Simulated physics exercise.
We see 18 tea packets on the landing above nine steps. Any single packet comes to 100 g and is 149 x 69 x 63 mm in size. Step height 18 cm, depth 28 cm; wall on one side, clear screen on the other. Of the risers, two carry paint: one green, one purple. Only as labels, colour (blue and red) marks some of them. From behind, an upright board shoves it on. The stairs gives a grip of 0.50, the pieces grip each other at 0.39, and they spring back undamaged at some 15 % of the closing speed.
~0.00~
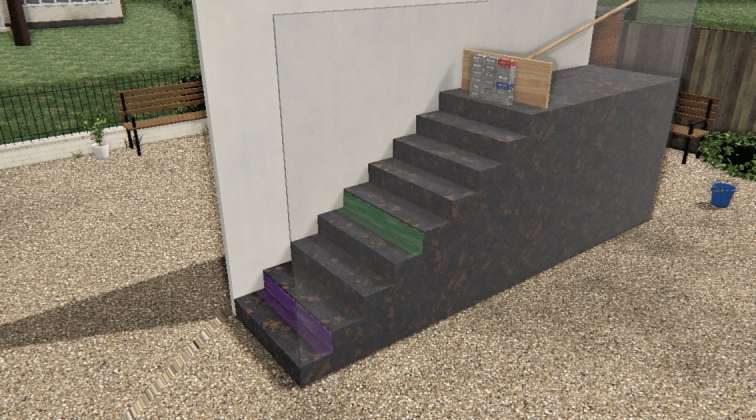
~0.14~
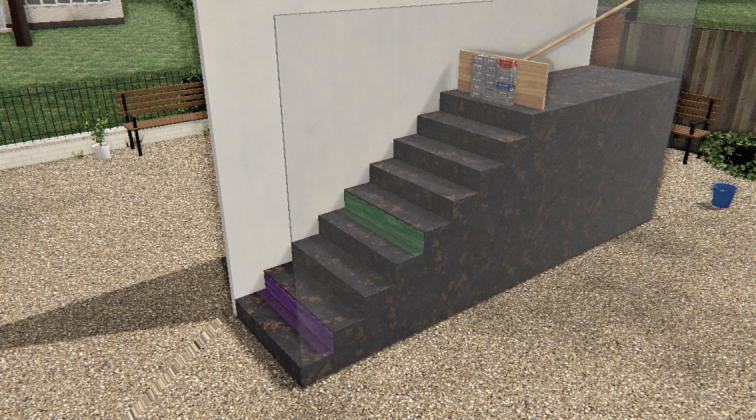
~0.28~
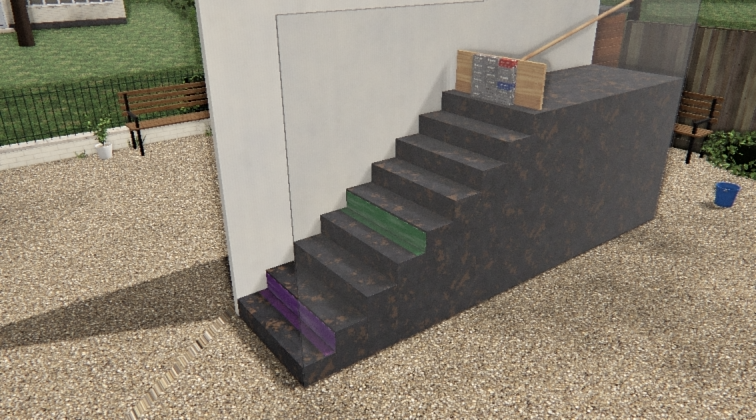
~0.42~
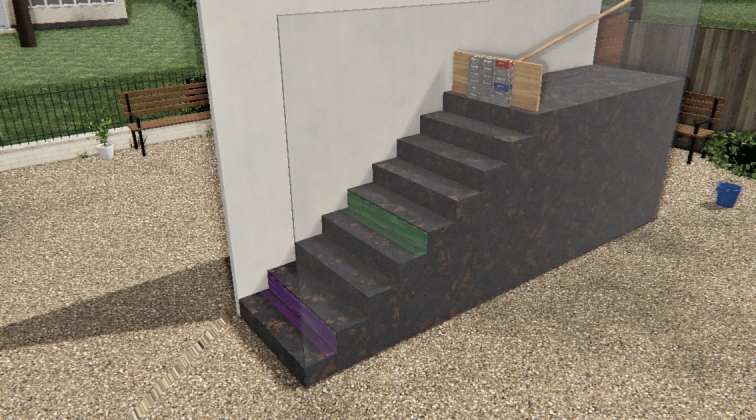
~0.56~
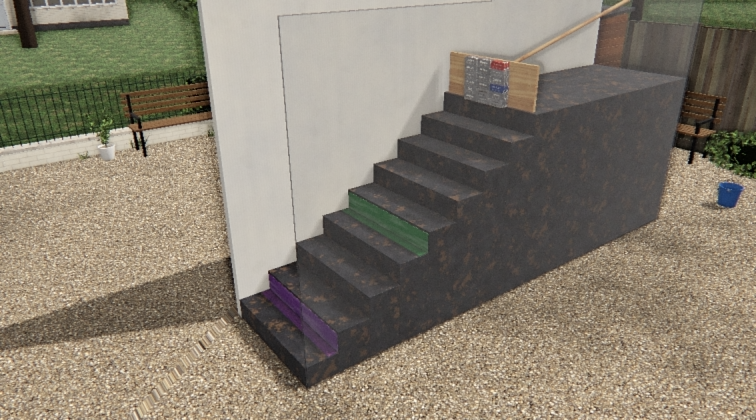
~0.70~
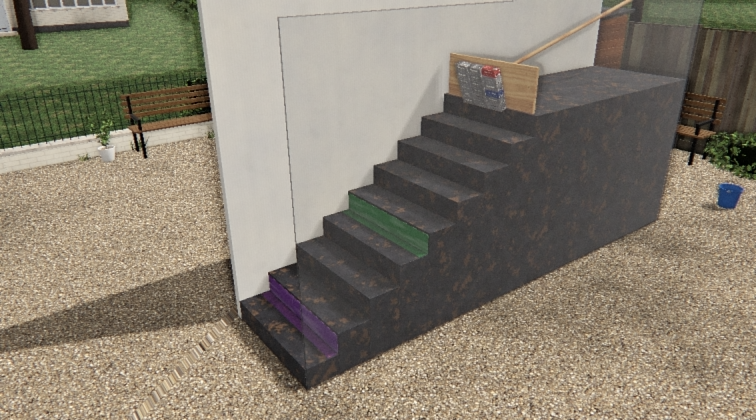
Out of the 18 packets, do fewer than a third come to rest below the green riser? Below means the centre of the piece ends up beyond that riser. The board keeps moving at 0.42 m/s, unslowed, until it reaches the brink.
Short of a third.
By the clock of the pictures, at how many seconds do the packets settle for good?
Close to 2.0 seconds.
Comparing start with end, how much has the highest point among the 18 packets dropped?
Around 49 centimetres.
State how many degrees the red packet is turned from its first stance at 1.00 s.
Near 90 degrees from where it started.
After 0.82 s, none of the 18 packets below the green riser, 18 disturbed; blue packet 49° from how it stood, 9 cm lower; red packet 49° from how it stood, 14 cm lower.
After 1.00 s, none of the 18 packets below the green riser, 18 disturbed; blue packet on its side; red packet on its side.
In the end (2.0 s), none of the 18 packets below the green riser, 18 disturbed; red packet upside down; blue packet on its side. That is 0 per cent. From the last view, middles, red packet near (444, 178), blue packet near (458, 146).
